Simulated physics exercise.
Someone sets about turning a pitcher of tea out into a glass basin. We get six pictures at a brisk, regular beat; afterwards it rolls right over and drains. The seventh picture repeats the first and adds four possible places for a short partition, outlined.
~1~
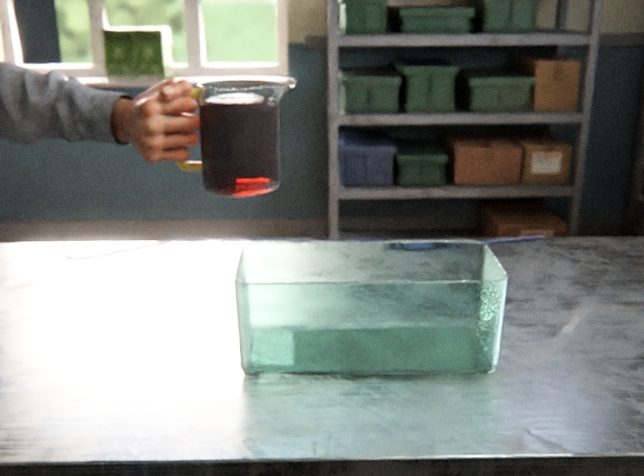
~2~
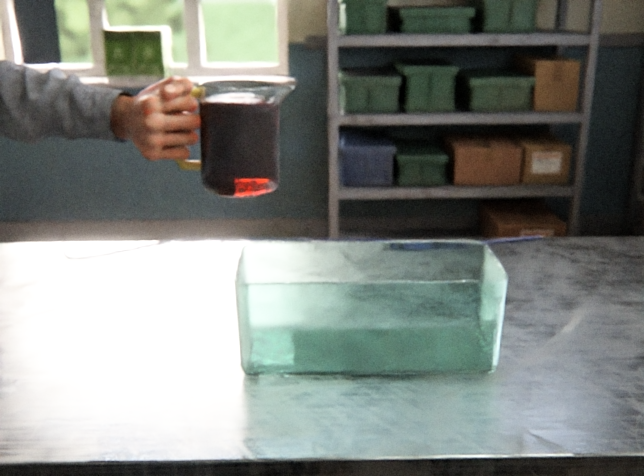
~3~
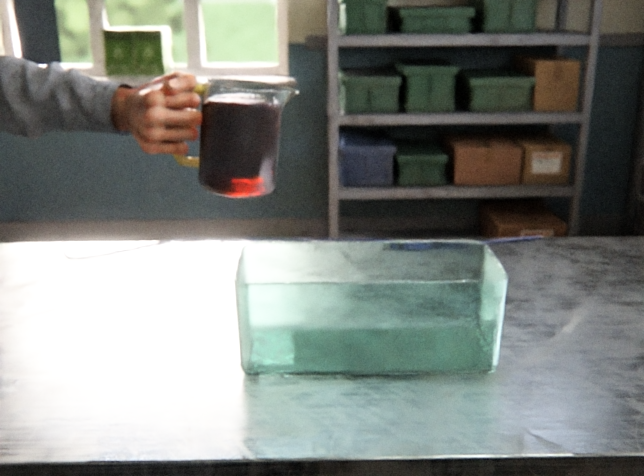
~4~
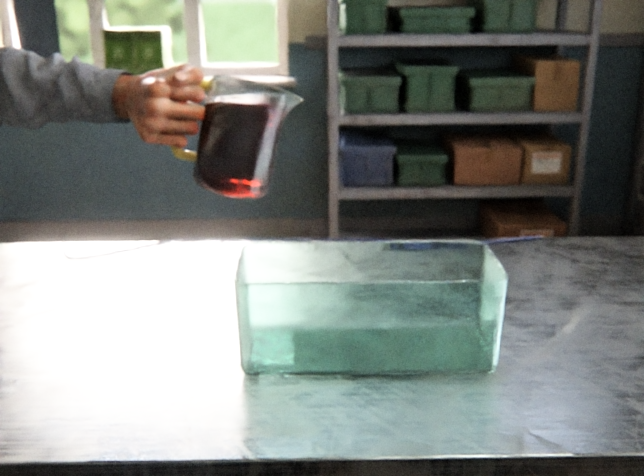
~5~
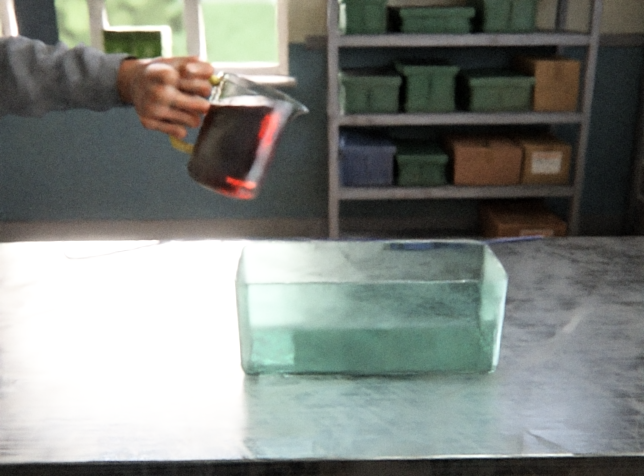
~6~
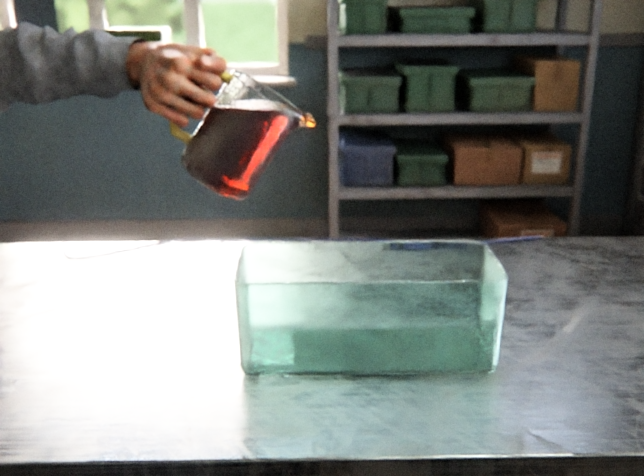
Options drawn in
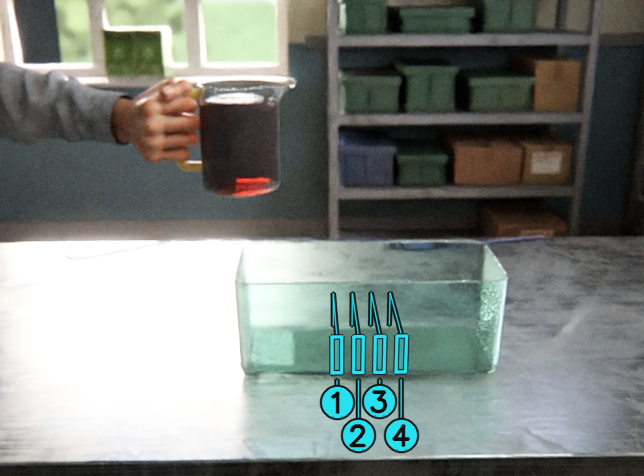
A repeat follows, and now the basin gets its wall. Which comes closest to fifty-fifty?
2.
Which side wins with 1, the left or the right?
More ends on the right.
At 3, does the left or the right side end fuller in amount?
The left one.
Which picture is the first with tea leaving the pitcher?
In picture 6.
On the marked copy, 1 at (337, 380); 2 at (358, 379); 3 at (379, 379); 4 at (401, 379).
With 1, about 13 % ends left of the wall and 86 % right of it.
With 2, about 48 % ends left of the wall and 51 % right of it.
With 3, about 84 % ends left of the wall and 9 % right of it; 7 % is lost outside.
With 4, about 92 % ends left of the wall and 5 % right of it; 3 % is lost outside.
